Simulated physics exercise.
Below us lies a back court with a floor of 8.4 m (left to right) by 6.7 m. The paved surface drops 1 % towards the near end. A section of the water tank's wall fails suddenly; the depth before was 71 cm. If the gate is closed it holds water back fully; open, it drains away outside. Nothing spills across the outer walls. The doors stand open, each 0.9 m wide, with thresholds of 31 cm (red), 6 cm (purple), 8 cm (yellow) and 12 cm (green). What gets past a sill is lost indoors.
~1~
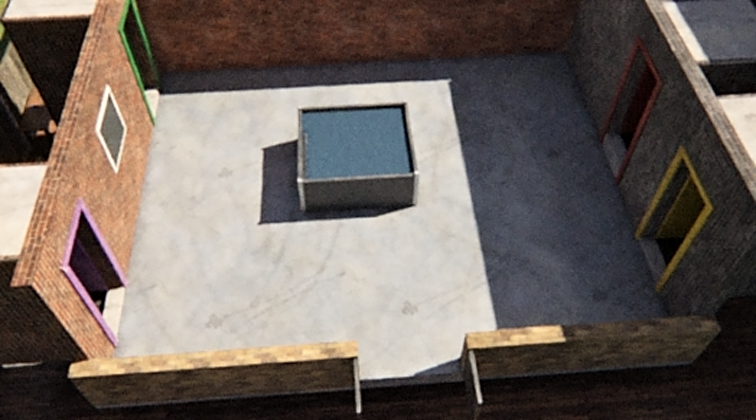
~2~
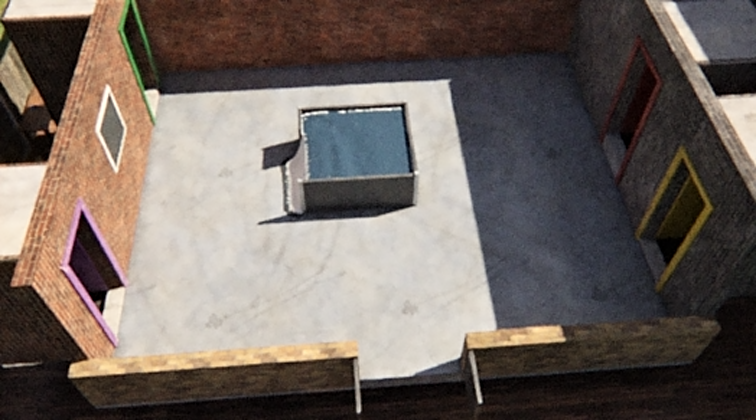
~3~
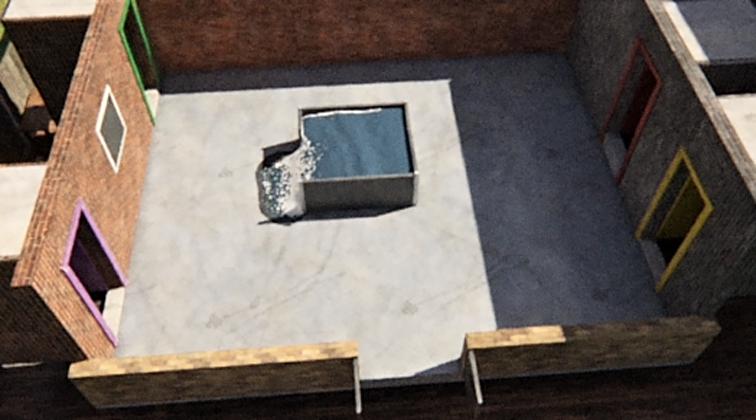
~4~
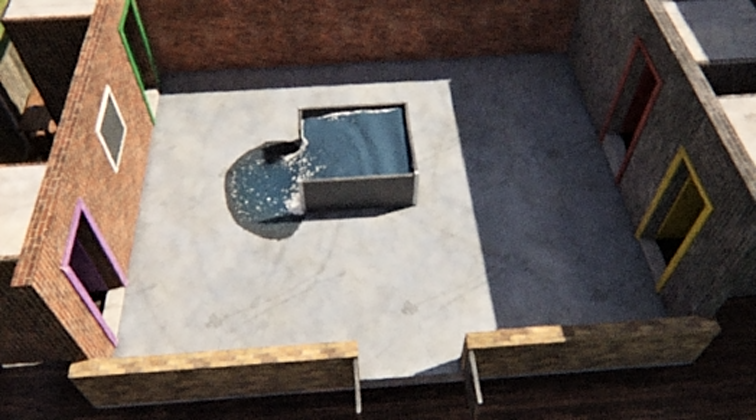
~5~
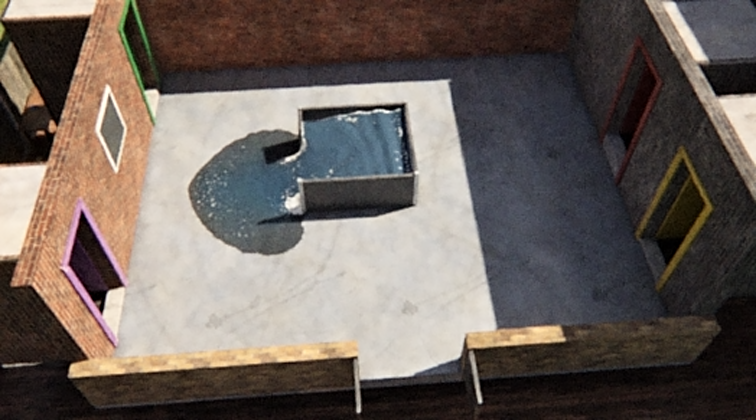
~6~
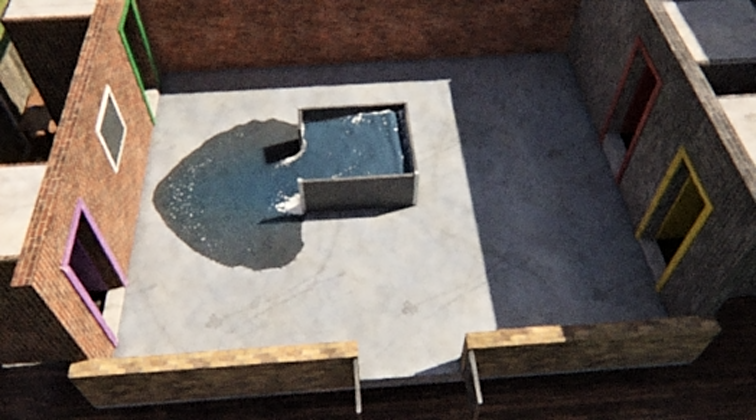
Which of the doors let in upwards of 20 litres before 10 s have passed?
The water let in: At the red door it keeps below the limit; at the purple door it exceeds the limit; at the yellow door it keeps below the limit; at the green door it keeps below the limit.
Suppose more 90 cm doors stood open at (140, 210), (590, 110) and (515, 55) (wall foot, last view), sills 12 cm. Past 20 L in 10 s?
In that order: Over, under, under.
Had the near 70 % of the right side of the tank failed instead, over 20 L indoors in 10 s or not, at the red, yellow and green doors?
Then: Red below, yellow past it, green below.
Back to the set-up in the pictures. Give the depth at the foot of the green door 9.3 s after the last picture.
Some 4.0 cm.
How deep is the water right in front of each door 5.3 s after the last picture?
In cm: Red 0, purple 11, yellow 0, green 10.
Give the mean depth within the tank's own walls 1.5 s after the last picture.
Roughly 30 cm on average.
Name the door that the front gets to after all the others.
Last comes the red one.
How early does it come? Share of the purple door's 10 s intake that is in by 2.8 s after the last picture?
About 40 per cent.
Then, 0.7 s after the last picture water covers 20 % of the floor and is deepest (35 cm) near (297, 195); red door not reached, purple door not reached, yellow door not reached, green door not reached.
Then, 1.5 s after the last picture water covers 25 % of the floor and is deepest (44 cm) near (110, 382); red door not reached, purple door 15 cm at the sill, 17 L in, yellow door not reached, green door 13 cm at the sill, 0 L in.
Then, 2.8 s after the last picture water covers 30 % of the floor and is deepest (26 cm) near (110, 382); red door not reached, purple door 10 cm at the sill, 48 L in, yellow door not reached, green door 9 cm at the sill, 1 L in.
Then, 5.3 s after the last picture water covers 70 % of the floor and is deepest (16 cm) near (110, 382); red door not reached, purple door 11 cm at the sill, 94 L in, yellow door not reached, green door 10 cm at the sill, 2 L in.
Then, 9.3 s after the last picture water covers 95 % of the floor and is deepest (9 cm) near (110, 382); red door 6 cm at the sill, 0 L in, purple door 8 cm at the sill, 126 L in, yellow door 6 cm at the sill, 0 L in, green door 4 cm at the sill, 3 L in.
